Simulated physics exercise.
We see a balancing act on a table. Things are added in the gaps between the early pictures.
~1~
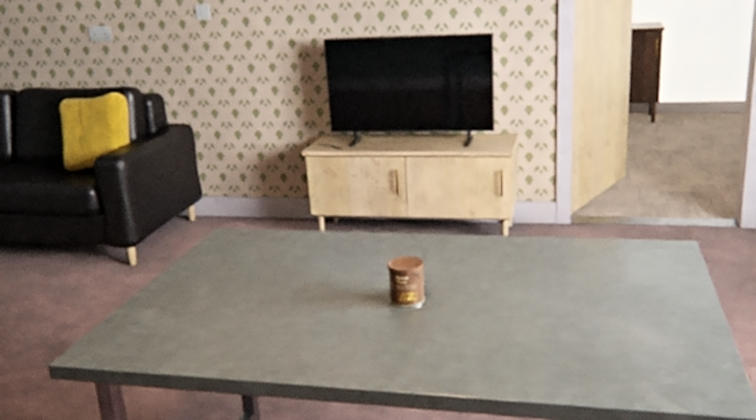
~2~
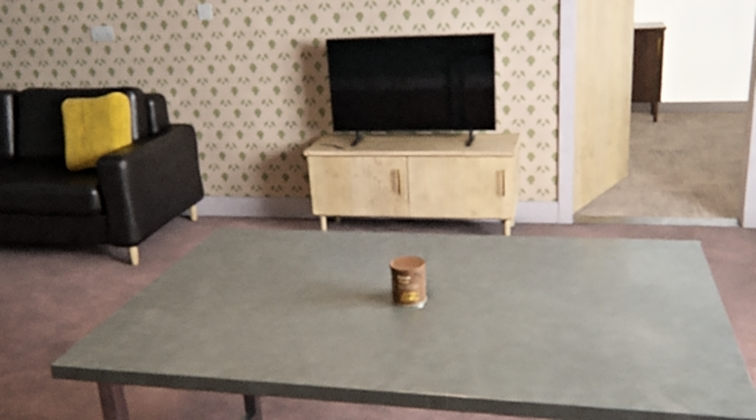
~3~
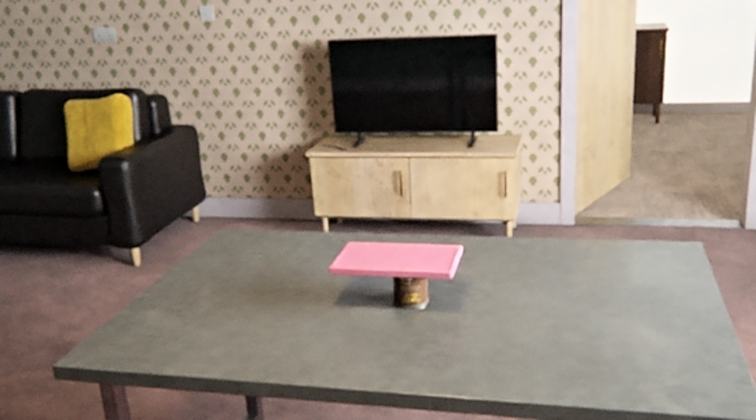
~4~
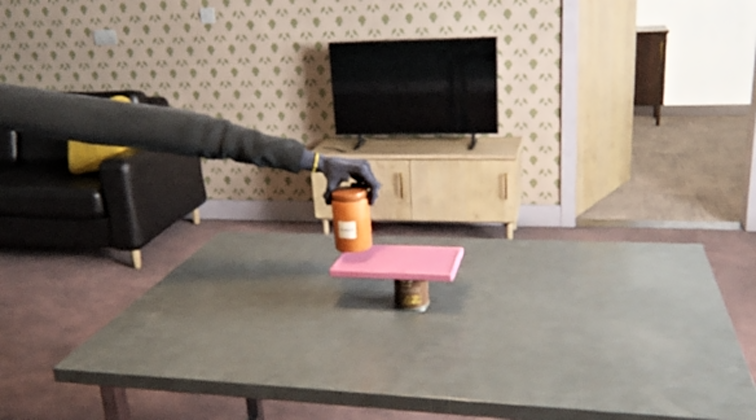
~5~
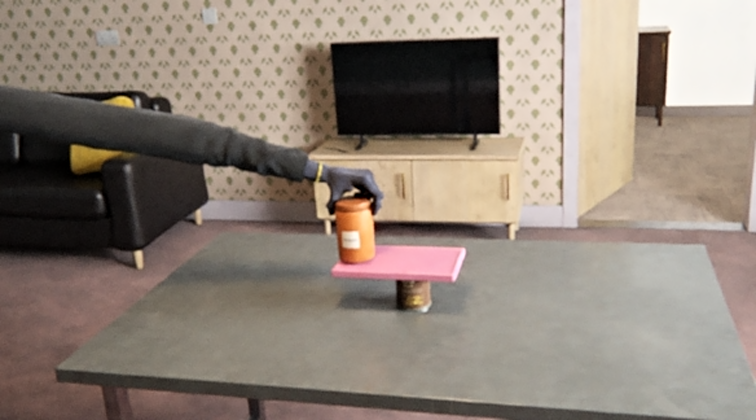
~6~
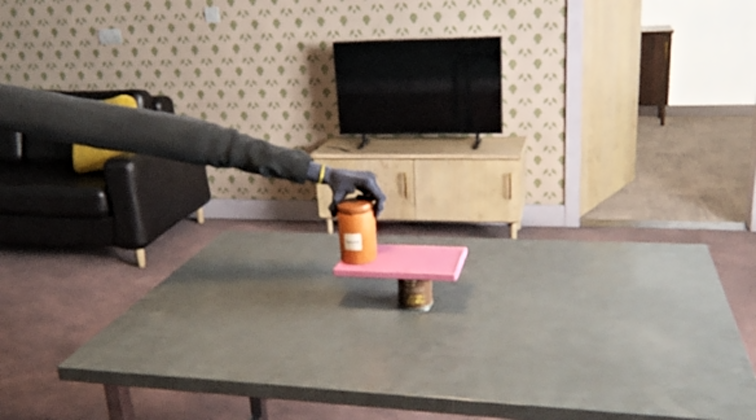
A gloved hand lowers an orange jar onto the left side of a pink board.
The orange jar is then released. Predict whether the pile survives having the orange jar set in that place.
Seems it proves too shaky for that.
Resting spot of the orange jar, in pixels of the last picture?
It ends up close to (308, 282).
Then, 0.30 s later than the last frame, orange jar now fallen; pink lid tilted by 54°.
Then, 0.40 s later than the last frame, pink lid tilted by 49°.
Then, 0.70 s later than the last frame, pink lid tilted by 33°.
When it is over, fallen, orange jar; moved from the start, pink lid; brown tin as before. End places, in pixels of the last picture, orange jar near (308, 283). The stack gives way.
